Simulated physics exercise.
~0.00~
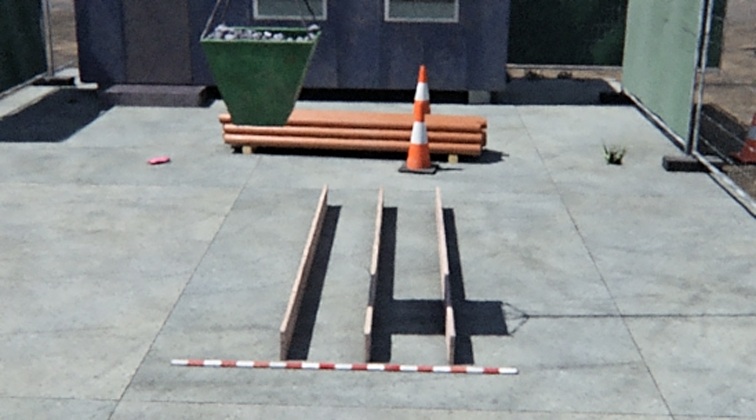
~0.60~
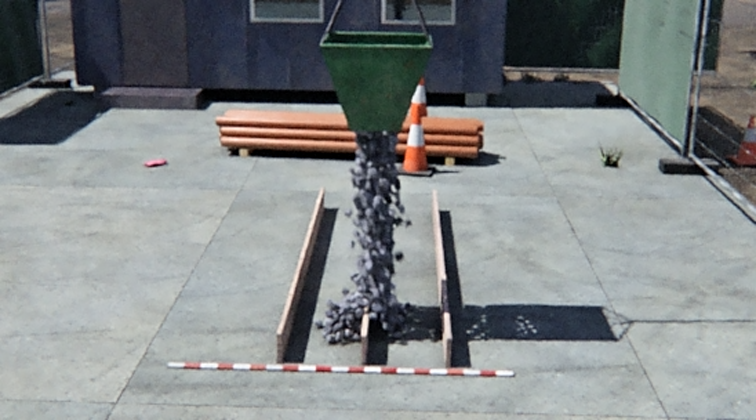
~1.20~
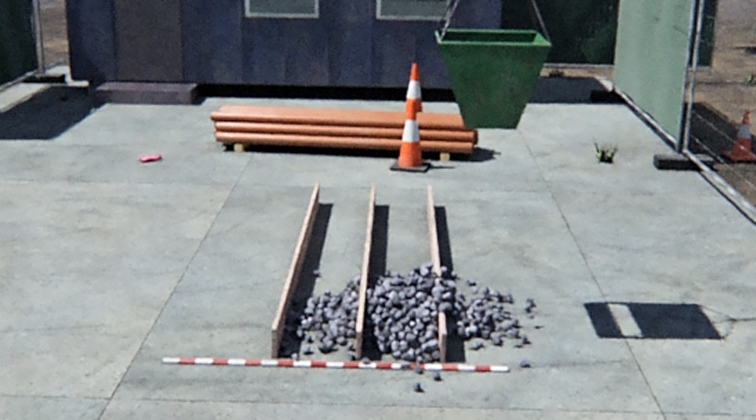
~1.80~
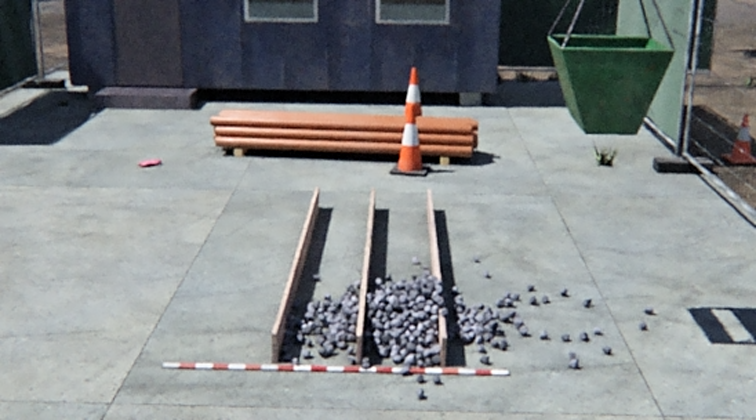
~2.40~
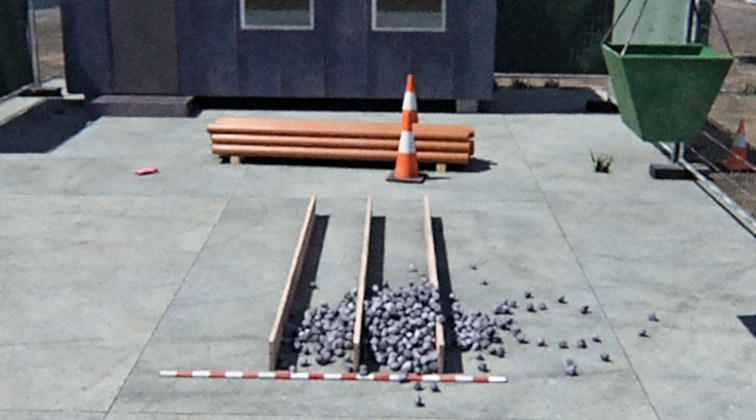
On a sunlit paved yard, three upright planks stand behind a red-and-white striped staff, with orange pipes and a traffic cone farther back. A green skip filled with grey stones hangs at the upper left and travels right. As it passes above the planks, the stones pour from its bottom in a dense column. They pile up between the planks, and some spill past the right-hand one and scatter across the paving. The emptied skip continues right toward the fence, leaving most stones in the right bay, fewer in the left, and some strewn beyond.
